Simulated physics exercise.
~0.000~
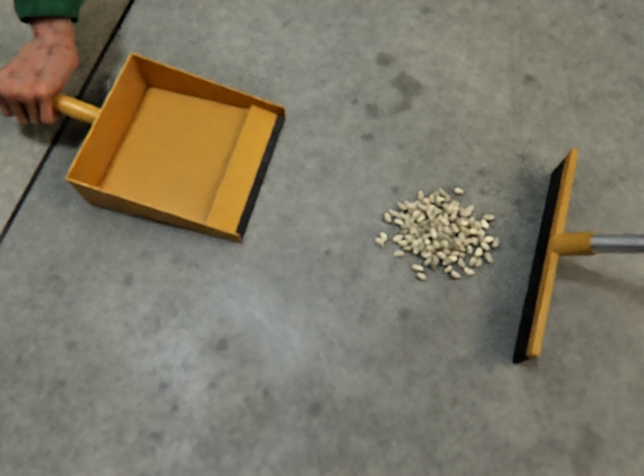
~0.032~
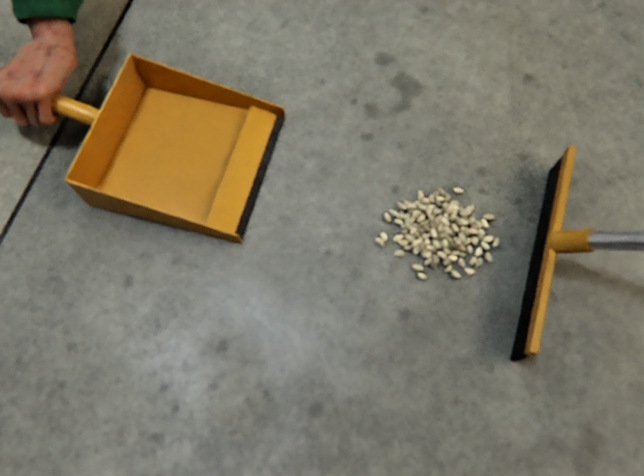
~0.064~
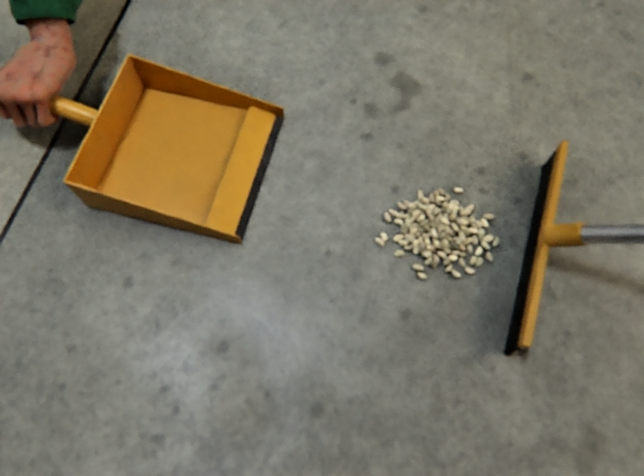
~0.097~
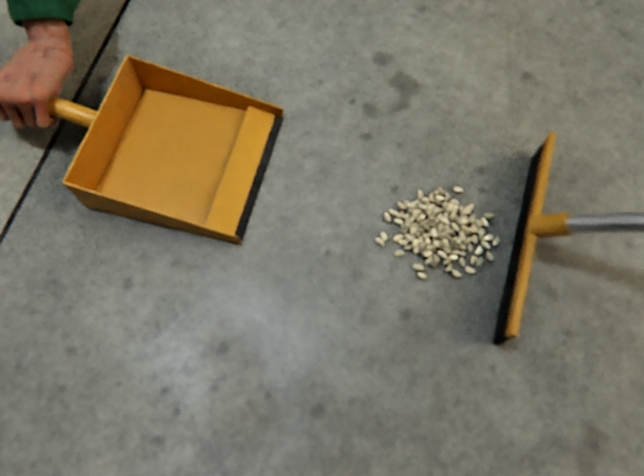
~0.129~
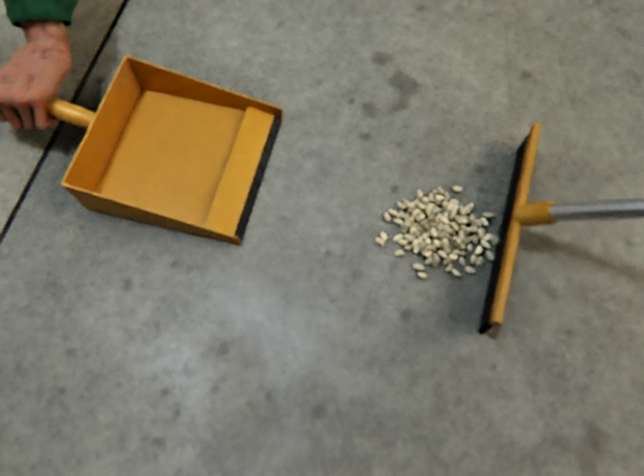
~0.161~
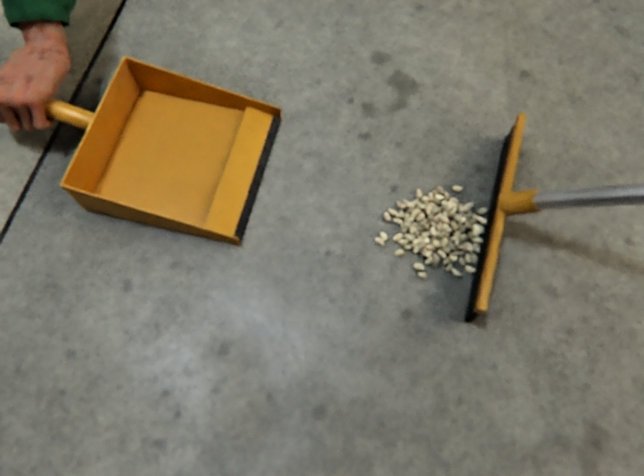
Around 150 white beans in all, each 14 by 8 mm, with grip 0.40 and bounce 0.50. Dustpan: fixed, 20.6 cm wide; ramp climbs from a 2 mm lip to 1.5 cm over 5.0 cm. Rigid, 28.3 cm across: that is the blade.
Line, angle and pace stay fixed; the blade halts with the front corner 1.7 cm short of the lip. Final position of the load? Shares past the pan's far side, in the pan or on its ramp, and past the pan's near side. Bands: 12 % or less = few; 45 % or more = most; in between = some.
Shares - far side: Some; pan: Some; near side: Few.
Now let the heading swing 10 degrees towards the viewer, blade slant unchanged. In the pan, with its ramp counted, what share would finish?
Roughly 40 percent.
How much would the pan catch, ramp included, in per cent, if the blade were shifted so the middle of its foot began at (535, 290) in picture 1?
Close to 30 in a hundred.
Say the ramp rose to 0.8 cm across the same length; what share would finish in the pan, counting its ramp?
That would give something like 25 per cent.
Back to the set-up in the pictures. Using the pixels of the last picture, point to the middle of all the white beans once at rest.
(271, 141).
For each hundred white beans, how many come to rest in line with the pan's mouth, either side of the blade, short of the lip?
Share: Roughly 40 percent.
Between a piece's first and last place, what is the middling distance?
It comes to some 26 cm.
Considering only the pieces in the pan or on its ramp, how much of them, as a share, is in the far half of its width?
Something like 90 per cent of the catch.
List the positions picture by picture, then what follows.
Blade from (532, 354) to (571, 156), moved 0.0 cm, 0 of the pieces shifted so far; middle of the pieces at (438, 234); pan at (178, 156), in the first frame.
Blade from (530, 351) to (568, 153), moved 0.3 cm, 0 of the pieces shifted so far; middle of the pieces at (439, 234), in the second frame.
Blade from (523, 344) to (561, 148), moved 1.4 cm, 0 of the pieces shifted so far; middle of the pieces at (439, 234), in the third frame.
Blade from (511, 334) to (549, 140), moved 3.2 cm, 0 of the pieces shifted so far; middle of the pieces at (439, 233), in the fourth frame.
Blade from (495, 321) to (534, 130), moved 5.3 cm, 0 of the pieces shifted so far; middle of the pieces at (439, 233), in the fifth frame.
Blade from (480, 309) to (520, 120), moved 7.5 cm, 31 of the pieces shifted so far; middle of the pieces at (438, 232); pan at (174, 159). Its pace works out near 0.68 m/s, heading 25 degrees away from the viewer's side, in the sixth frame.
After 0.40 s, middle of the blade 17 cm from the lip; 0 % over the lip, far side 5 %, near side 5 %.
After 0.55 s, middle of the blade 8 cm from the lip; 0 % over the lip, far side 15 %, near side 5 %.
Then, at 0.83 s, middle of the blade 3 cm from the lip; 25 % over the lip, far side 25 %, near side 5 %.
In the end, at 3.2 s, far side 25 %, pan 25 %, near side 5 %, in front of the lip or behind the blade 40 %.
